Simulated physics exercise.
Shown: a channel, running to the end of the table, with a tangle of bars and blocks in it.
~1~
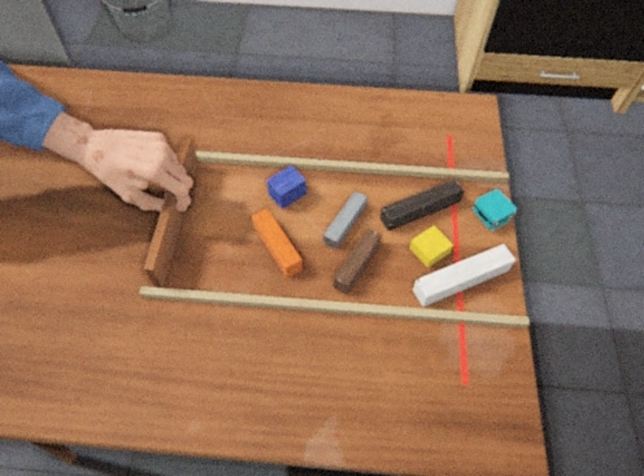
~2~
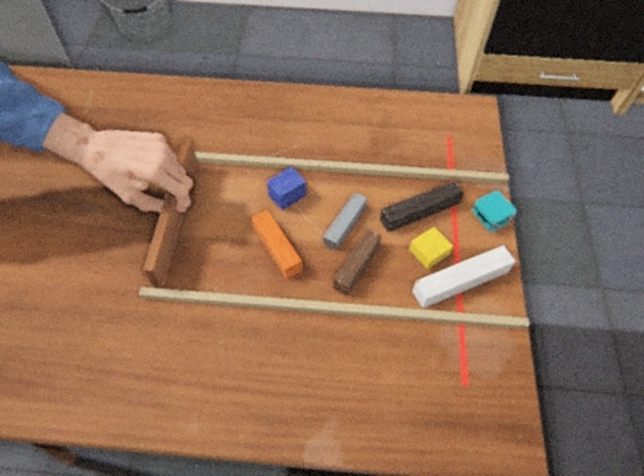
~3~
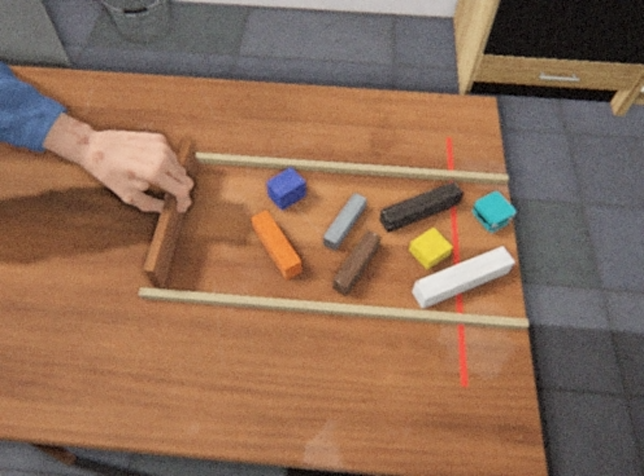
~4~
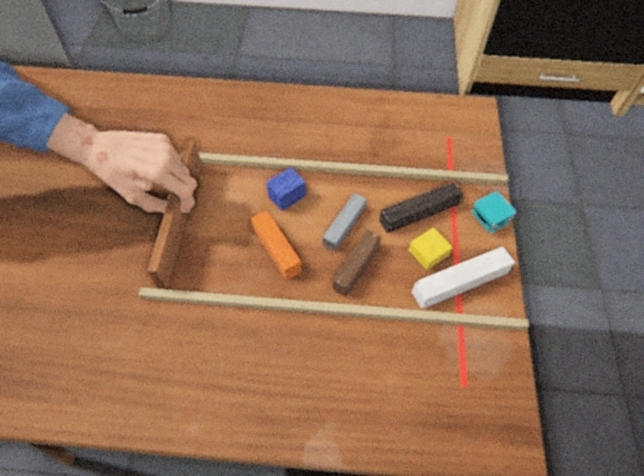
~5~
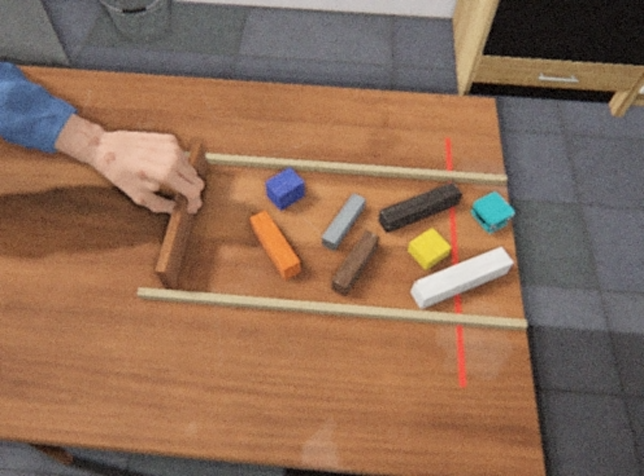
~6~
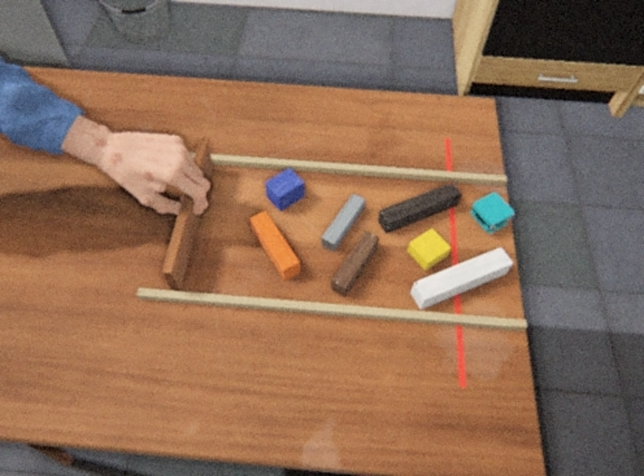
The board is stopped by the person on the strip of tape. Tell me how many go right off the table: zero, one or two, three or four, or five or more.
Three or four go right off.
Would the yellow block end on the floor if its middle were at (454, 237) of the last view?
Lab note: Started there, it ends up below.
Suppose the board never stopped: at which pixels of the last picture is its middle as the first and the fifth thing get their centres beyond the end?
(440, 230), later (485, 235).
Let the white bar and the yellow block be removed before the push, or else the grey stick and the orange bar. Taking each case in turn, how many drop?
That gives 1 for the first pair taken away and 0 for the second.
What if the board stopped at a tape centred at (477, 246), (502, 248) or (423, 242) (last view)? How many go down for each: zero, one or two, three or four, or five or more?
Taking the three tapes one at a time, the answers are 3 or 4, then five or over, then no fall at all.
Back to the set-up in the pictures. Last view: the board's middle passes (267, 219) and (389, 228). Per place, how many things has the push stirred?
The counts are 2 and 7.
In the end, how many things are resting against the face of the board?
Tally at the end: 2.
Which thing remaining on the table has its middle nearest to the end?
It's the black bar that is foremost.
Soon after, none off yet; turquoise case at rest near (491, 214); white bar at rest near (462, 278); yellow block at rest near (429, 249).
Then, none off yet; turquoise case moved a little near (504, 218); white bar moved a little near (496, 277); yellow block moved well along near (485, 255).
At rest, the number that fall off is three or four; fallen, yellow block, white bar and turquoise case.
